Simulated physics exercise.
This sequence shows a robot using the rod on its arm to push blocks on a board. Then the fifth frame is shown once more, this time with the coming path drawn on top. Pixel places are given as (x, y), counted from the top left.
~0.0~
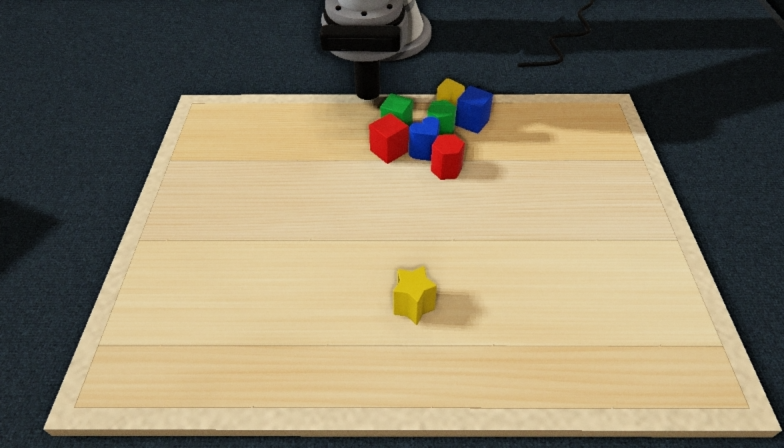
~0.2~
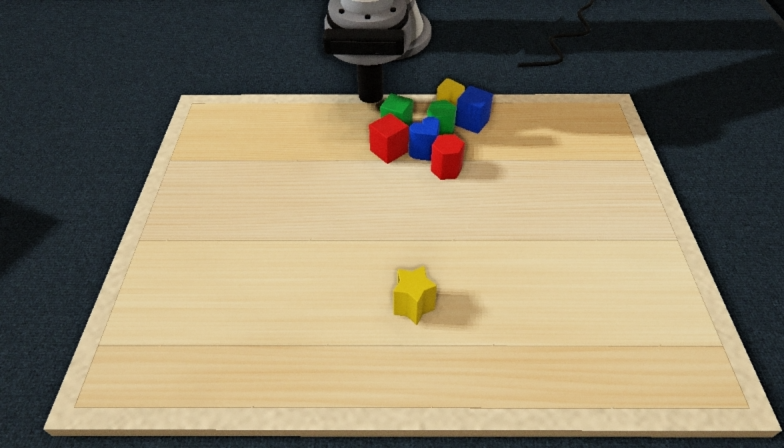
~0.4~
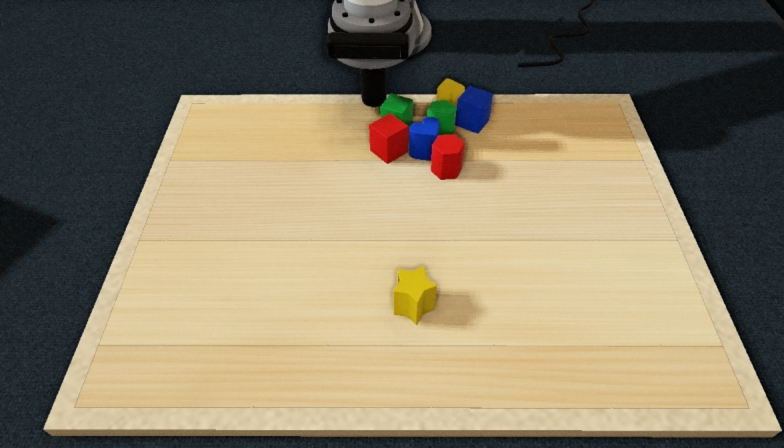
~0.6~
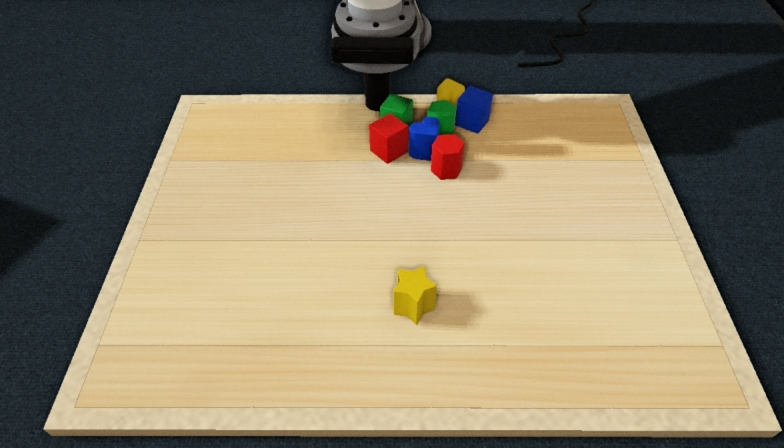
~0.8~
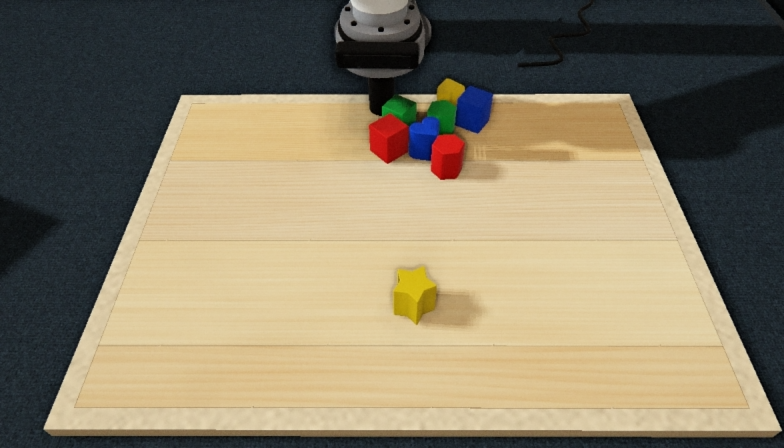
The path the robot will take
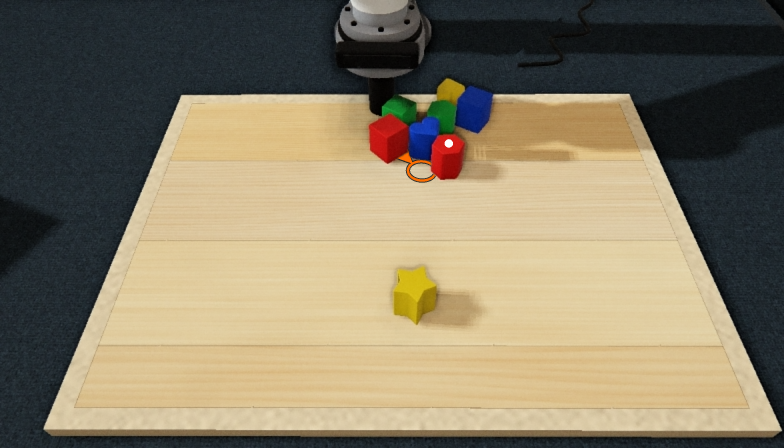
A robot arm's black rod moves slightly right and nudges a green block beside others.
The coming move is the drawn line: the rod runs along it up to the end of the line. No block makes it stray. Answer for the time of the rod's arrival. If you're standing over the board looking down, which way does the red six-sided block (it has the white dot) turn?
Looking down, it rotates clockwise.
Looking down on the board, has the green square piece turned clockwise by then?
The answer is no.
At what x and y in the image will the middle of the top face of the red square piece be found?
It ends at (393, 152).
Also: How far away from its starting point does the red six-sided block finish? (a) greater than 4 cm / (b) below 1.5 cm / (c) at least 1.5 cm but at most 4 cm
Correct choice: C.
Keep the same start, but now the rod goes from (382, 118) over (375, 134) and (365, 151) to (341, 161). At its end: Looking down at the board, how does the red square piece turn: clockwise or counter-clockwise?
Seen from above, its turn is counter-clockwise.
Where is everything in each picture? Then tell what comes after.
The first picture shows rod tip (368, 93); block tops, red square piece (389, 125); green square piece (397, 103); blue heart block (427, 126); red six-sided block (449, 143).
The second picture shows rod (371, 96); blocks unchanged.
The third picture shows rod (374, 100); blocks unchanged.
The fourth picture shows rod (378, 104); blocks unchanged.
The fifth picture shows rod (382, 108); red square piece (389, 125); green square piece (399, 104); blue heart block (427, 126); red six-sided block (449, 143).
Path on the board, from (382, 118) through (388, 136) and (402, 154) to (422, 171); the dot is on the red six-sided block.
On the path given first. One third of the way, rod (388, 127); red square piece (389, 131); green square piece (414, 115), turned 15° anticlockwise; blue heart block (434, 128); red six-sided block (455, 146), turned 15° clockwise.
Two thirds of the way, rod (402, 145); red square piece (392, 146), turned 65° clockwise; green square piece (428, 123), turned 55° anticlockwise; blue heart block (453, 131), turned 20° anticlockwise; red six-sided block (464, 148), turned 55° clockwise.
At the end, rod (422, 161); red square piece (393, 152), turned 85° clockwise; green square piece (432, 123), turned 70° anticlockwise; blue heart block (457, 130), turned 15° anticlockwise; red six-sided block (464, 148), turned 55° clockwise.
